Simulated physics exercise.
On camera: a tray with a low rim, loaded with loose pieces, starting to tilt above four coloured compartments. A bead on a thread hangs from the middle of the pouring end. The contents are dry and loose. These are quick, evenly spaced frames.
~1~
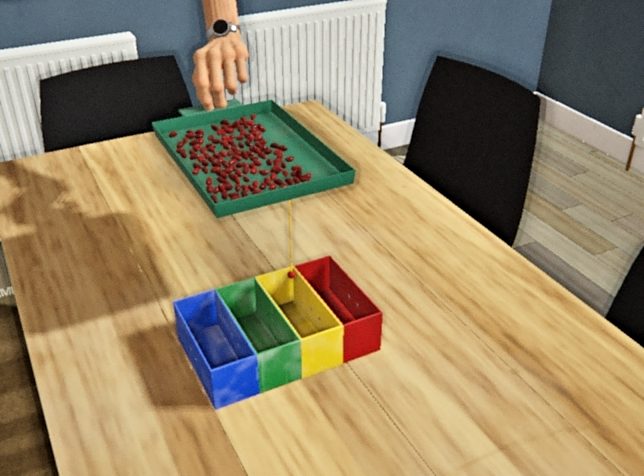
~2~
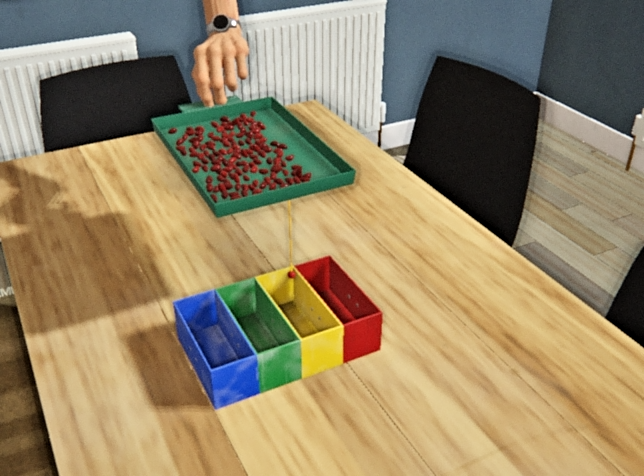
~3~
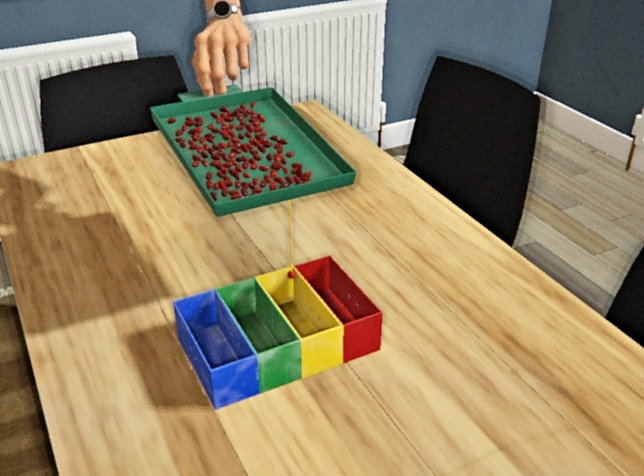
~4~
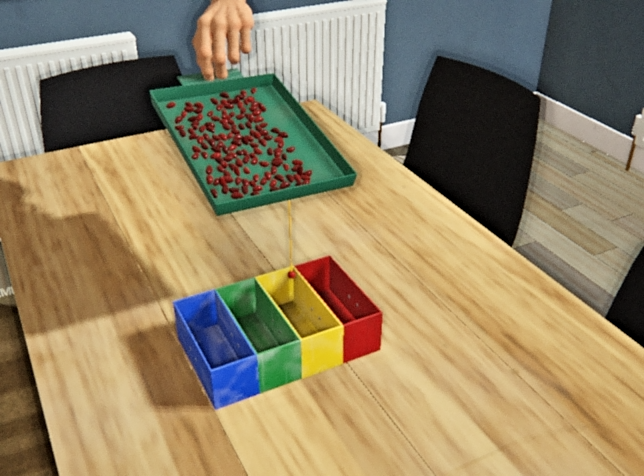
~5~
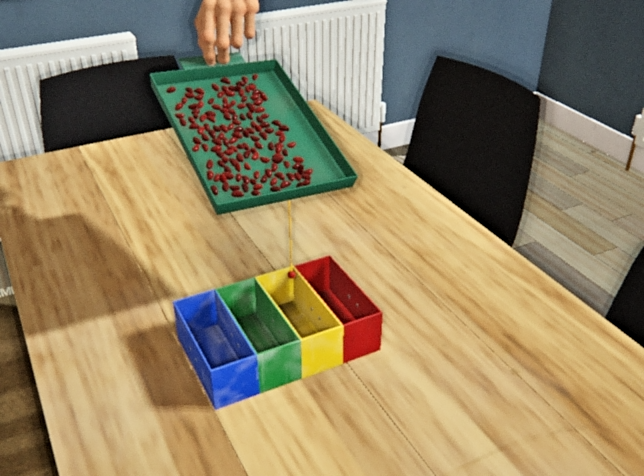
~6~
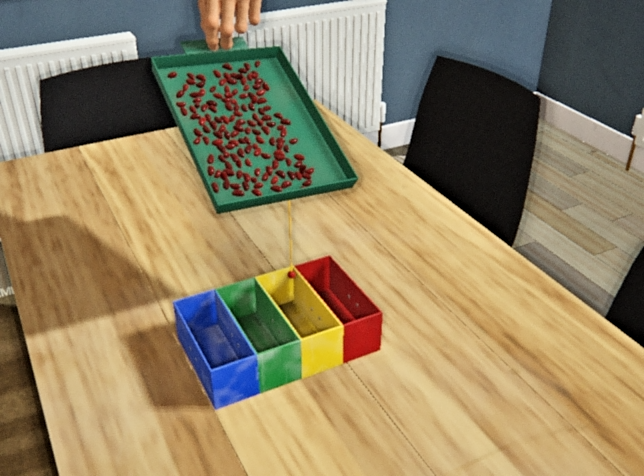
Dining room table, a hand raising the far end of a green tray of red beans behind four coloured compartments.
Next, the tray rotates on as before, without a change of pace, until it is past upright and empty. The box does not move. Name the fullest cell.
It favours the red compartment.
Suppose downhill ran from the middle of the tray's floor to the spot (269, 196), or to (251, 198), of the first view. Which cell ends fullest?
At the first place green, at the second that green cell.
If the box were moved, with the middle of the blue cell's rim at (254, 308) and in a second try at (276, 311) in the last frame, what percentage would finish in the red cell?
The first gives 20 %, the second 0 %.
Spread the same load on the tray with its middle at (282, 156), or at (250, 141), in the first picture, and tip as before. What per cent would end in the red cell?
First some 40, then 40 per cent.
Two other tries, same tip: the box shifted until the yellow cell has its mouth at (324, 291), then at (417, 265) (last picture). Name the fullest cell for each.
In turn: Red; the cell in blue.
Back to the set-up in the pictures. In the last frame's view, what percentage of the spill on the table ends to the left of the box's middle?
Roughly 0 in a hundred.
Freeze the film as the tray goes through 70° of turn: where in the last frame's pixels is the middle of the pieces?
Close to (299, 166).
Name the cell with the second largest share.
Next in line is the yellow cell.
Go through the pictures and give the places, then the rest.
Corners of the pouring end at (216, 204) and (353, 170), level; middle of the load at (244, 155), kidney beans; bead on its thread at (291, 275); blue cell at (235, 379); green cell at (280, 363); yellow cell at (322, 348); red cell at (362, 334), in the first frame.
Corners of the pouring end at (216, 204) and (354, 170), level; middle of the load at (244, 153), in the second frame.
Corners of the pouring end at (217, 203) and (354, 171), tipped barely, lowest at the right corner; middle of the load at (244, 148), in the third frame.
Corners of the pouring end at (218, 203) and (355, 173), tipped a little, lowest at the right corner; middle of the load at (244, 140), in the fourth frame.
Corners of the pouring end at (218, 203) and (356, 175), tipped clearly, lowest at the right corner; middle of the load at (245, 134), in the fifth frame.
Corners of the pouring end at (220, 203) and (356, 177), tipped clearly, lowest at the right corner; middle of the load at (238, 128); blue cell at (235, 379); green cell at (280, 363); yellow cell at (322, 348); red cell at (362, 334), in the sixth frame.
Soon after the last picture, tray tipped steeply; nearly all on the tray; a stray few falling or outside the box.
A little later, tray tipped past a quarter turn; about half on the tray; about a quarter in the red cell; a small part in the yellow cell; about a quarter falling or outside the box.
Later still, tray tipped past a quarter turn; about a third in the red cell; about a quarter in the yellow cell; a small part in the green cell; about a quarter falling or outside the box.
At rest, tray tipped past a quarter turn; about a third in the red cell; about a quarter in the yellow cell; a small part in the green cell; none in the blue cell; about a quarter outside the box.
